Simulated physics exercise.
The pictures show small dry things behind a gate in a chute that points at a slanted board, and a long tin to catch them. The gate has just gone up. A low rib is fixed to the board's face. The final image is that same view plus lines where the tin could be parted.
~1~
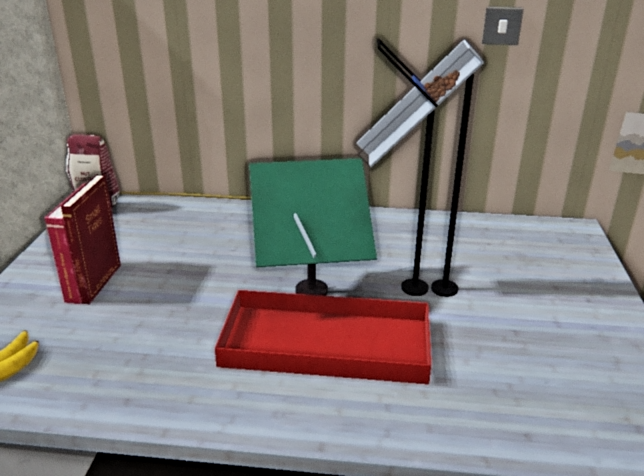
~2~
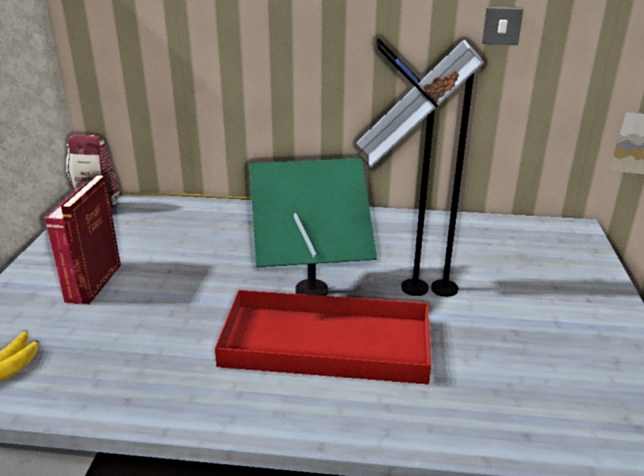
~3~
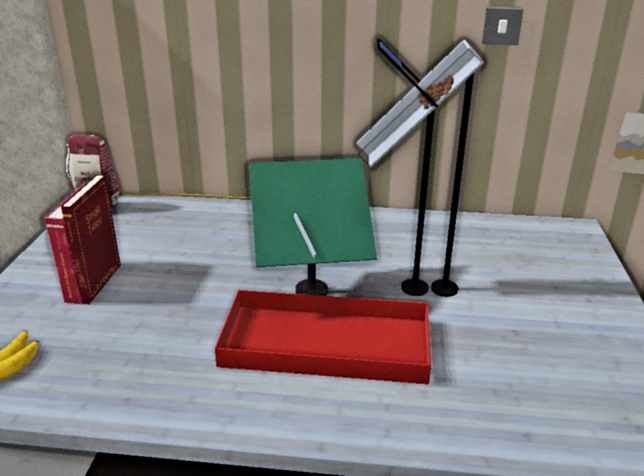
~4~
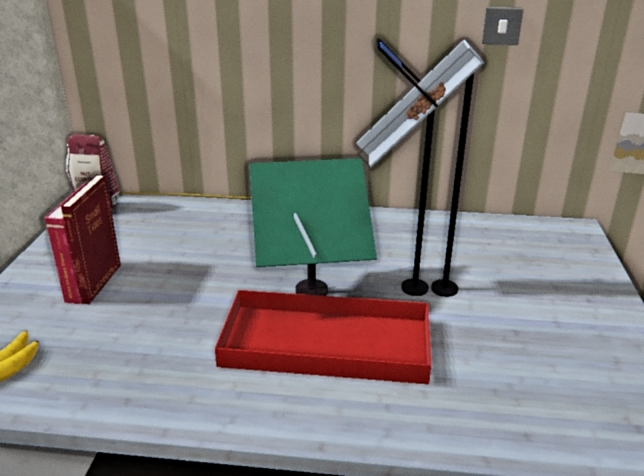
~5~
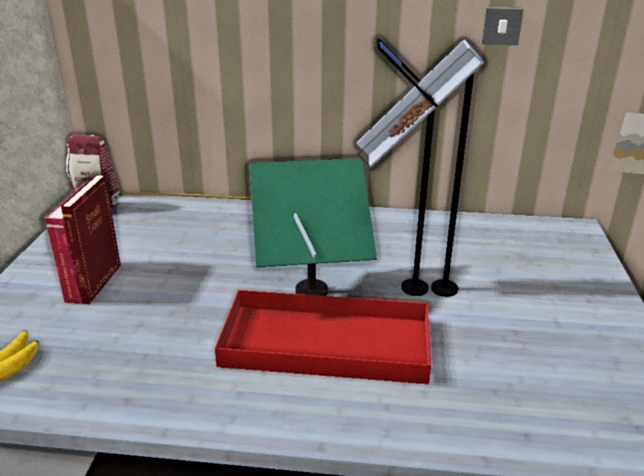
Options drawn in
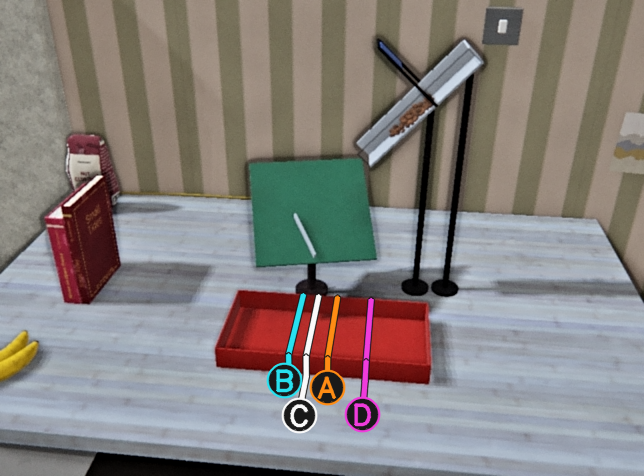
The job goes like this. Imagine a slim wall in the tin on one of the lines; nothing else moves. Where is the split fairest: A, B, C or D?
Go for A.
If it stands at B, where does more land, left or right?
The right side.
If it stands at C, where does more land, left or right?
Right.
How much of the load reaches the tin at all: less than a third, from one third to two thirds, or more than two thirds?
More than two thirds.
On the marked copy, line A crosses the front rim at (327, 357); line B crosses the front rim at (288, 354); line C crosses the front rim at (306, 355); line D crosses the front rim at (366, 360).
For line A, of what is caught, roughly a third on the left of the divider, roughly two thirds on the right.
For line B, of what is caught, not one piece on the left of the divider, every piece on the right.
For line C, of what is caught, just a few on the left of the divider, almost all on the right.
For line D, of what is caught, every piece on the left of the divider, not one piece on the right.
